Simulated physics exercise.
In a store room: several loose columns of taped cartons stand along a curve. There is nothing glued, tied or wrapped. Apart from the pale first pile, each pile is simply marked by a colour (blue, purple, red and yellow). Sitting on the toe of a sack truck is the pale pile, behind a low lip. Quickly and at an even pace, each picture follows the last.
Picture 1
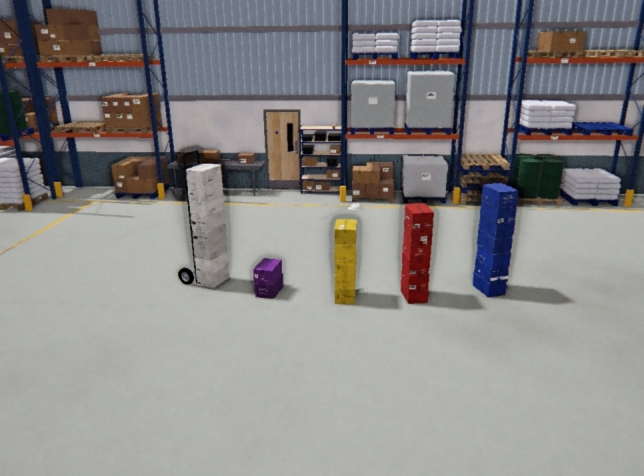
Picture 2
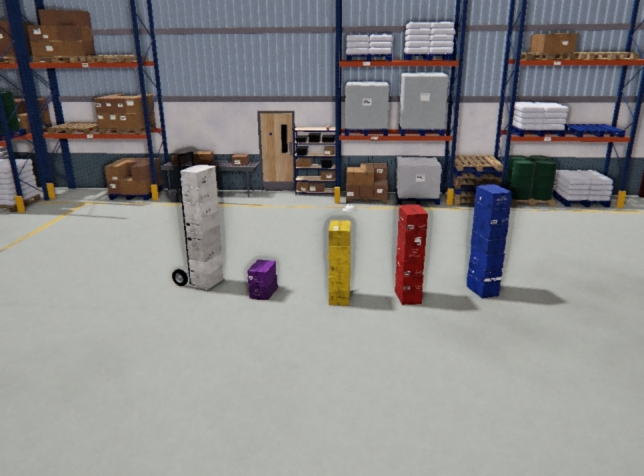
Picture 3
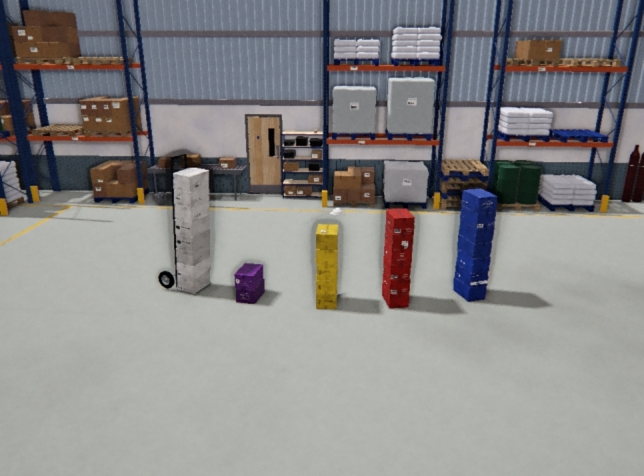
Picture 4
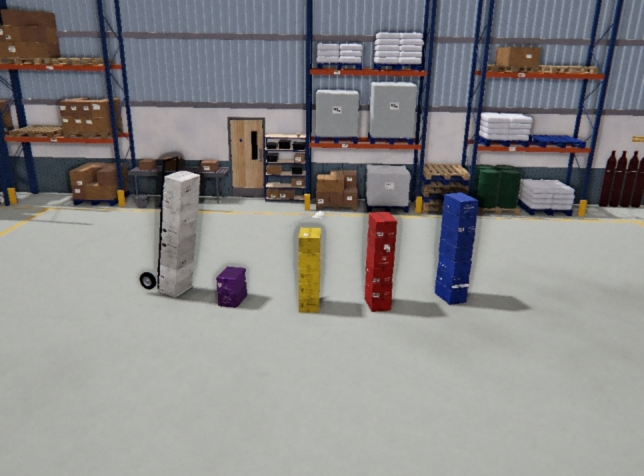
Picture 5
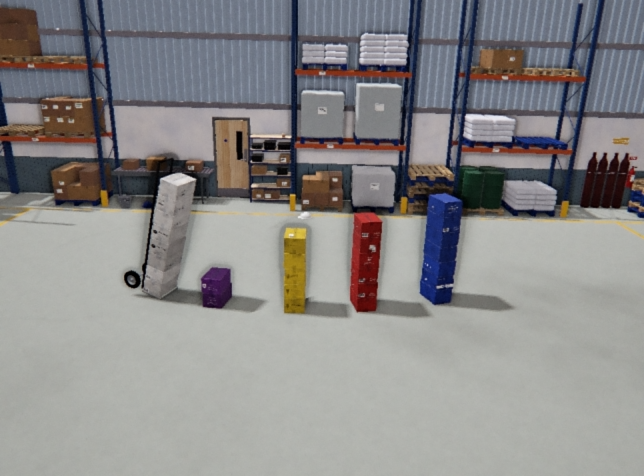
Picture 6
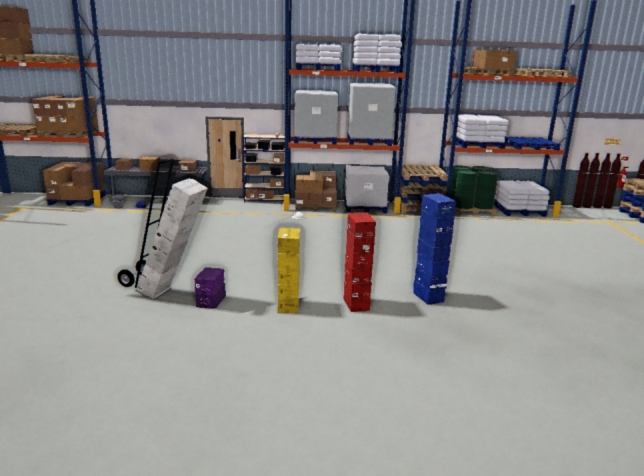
A tall white stack of cartons on a hand truck stood upright beside a purple carton and yellow, red and blue stacks, then leaned gradually further right while the others stayed still.
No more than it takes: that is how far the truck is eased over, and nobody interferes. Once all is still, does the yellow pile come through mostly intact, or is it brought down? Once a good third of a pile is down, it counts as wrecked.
It comes through mostly intact.
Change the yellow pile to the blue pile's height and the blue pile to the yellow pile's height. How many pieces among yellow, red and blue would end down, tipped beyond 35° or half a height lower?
Yellow 0, red 0, blue 0.
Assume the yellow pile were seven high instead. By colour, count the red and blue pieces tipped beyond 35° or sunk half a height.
Red 0, blue 0.
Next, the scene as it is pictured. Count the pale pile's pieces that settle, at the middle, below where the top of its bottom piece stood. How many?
That would be 6 in total.
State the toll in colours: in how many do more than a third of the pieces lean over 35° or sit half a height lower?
The count is 1.
Soon after the last picture, 2 of the pale pile down; none of the 5 yellow cartons down (0 of 20 in all colours); top yellow carton unmoved.
A little later, 8 of the pale pile down; none of the 5 yellow cartons down (0 of 20 in all colours); top yellow carton unmoved.
Later still, 8 of the pale pile down; none of the 5 yellow cartons down (0 of 20 in all colours); top yellow carton unmoved; top purple carton shifted a little.
After that, 8 of the pale pile down; none of the 5 yellow cartons down (0 of 20 in all colours); top yellow carton shifted a little; top purple carton leaning clearly.
At rest, 8 of the pale pile down; none of the 5 yellow cartons down (1 of 20 in all colours); top yellow carton shifted a little; top purple carton on its side. As the last picture would show them, middles, top yellow carton near (291, 241), top purple carton near (233, 296).
